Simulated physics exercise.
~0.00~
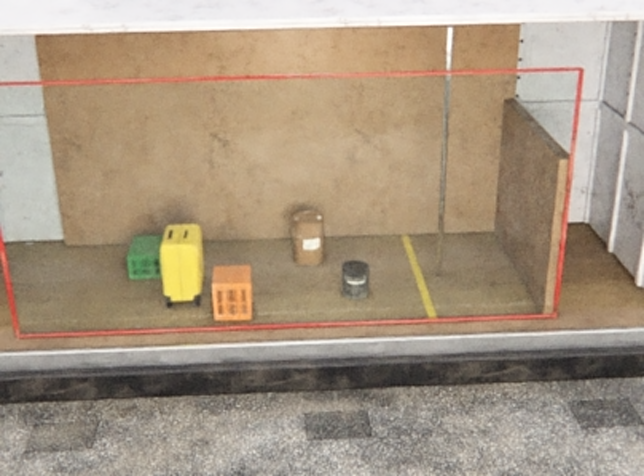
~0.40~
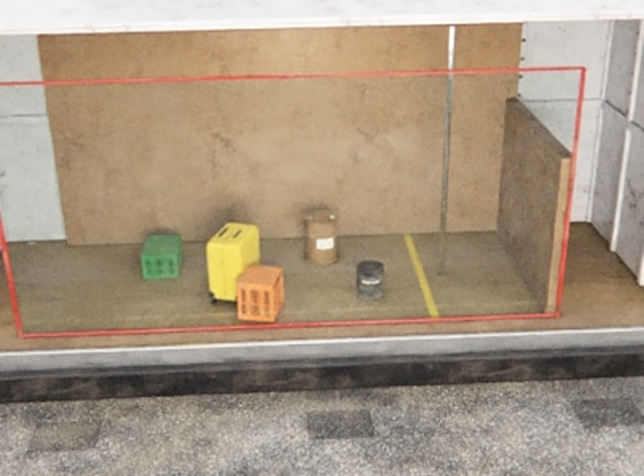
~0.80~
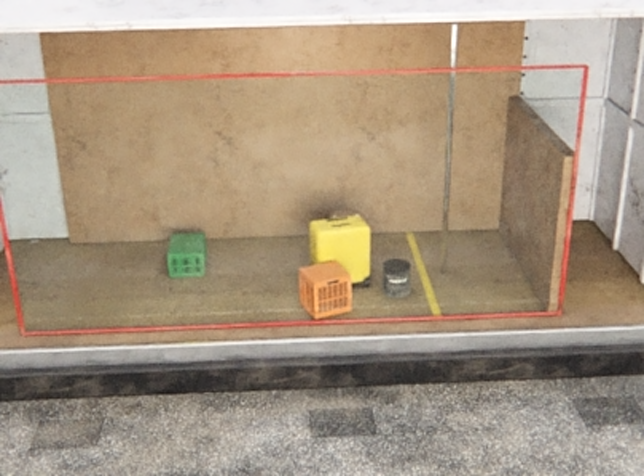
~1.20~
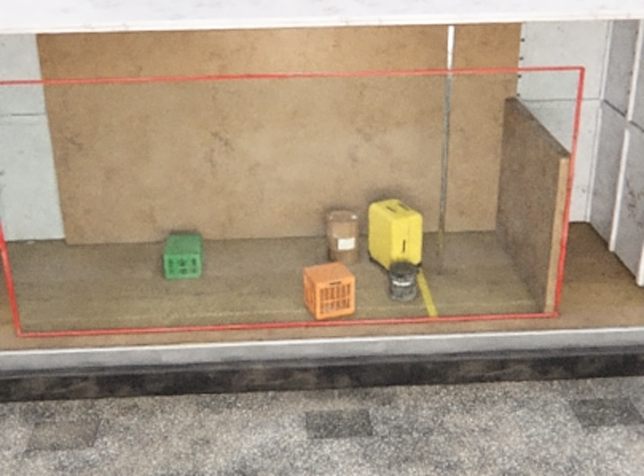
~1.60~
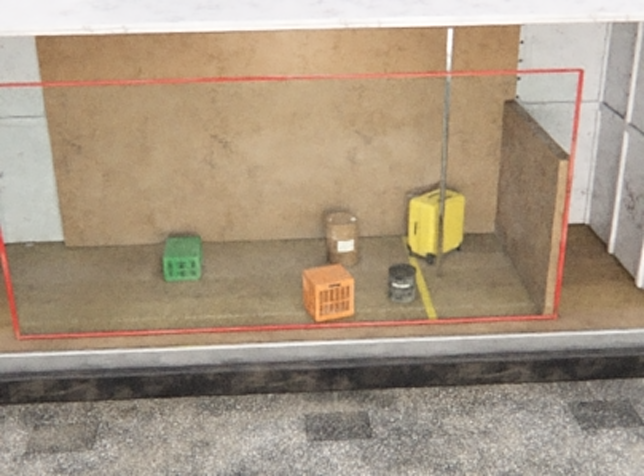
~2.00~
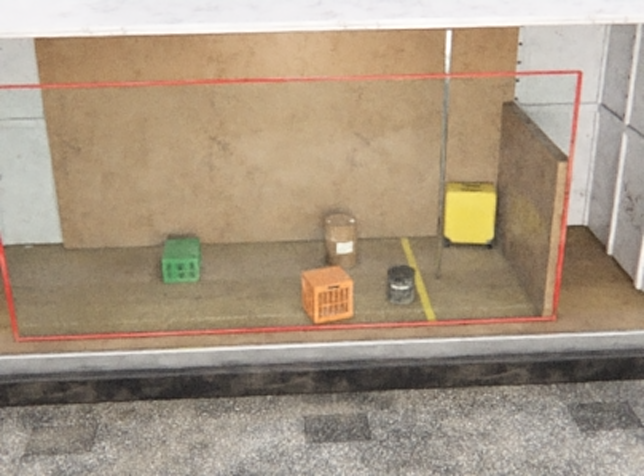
A yellow suitcase rolled right across the floor of an open bay, passing behind an orange crate and crossing the yellow line to stop near the right wall, while the crates, brown drum and black bucket slid shorter distances and stayed short of it.
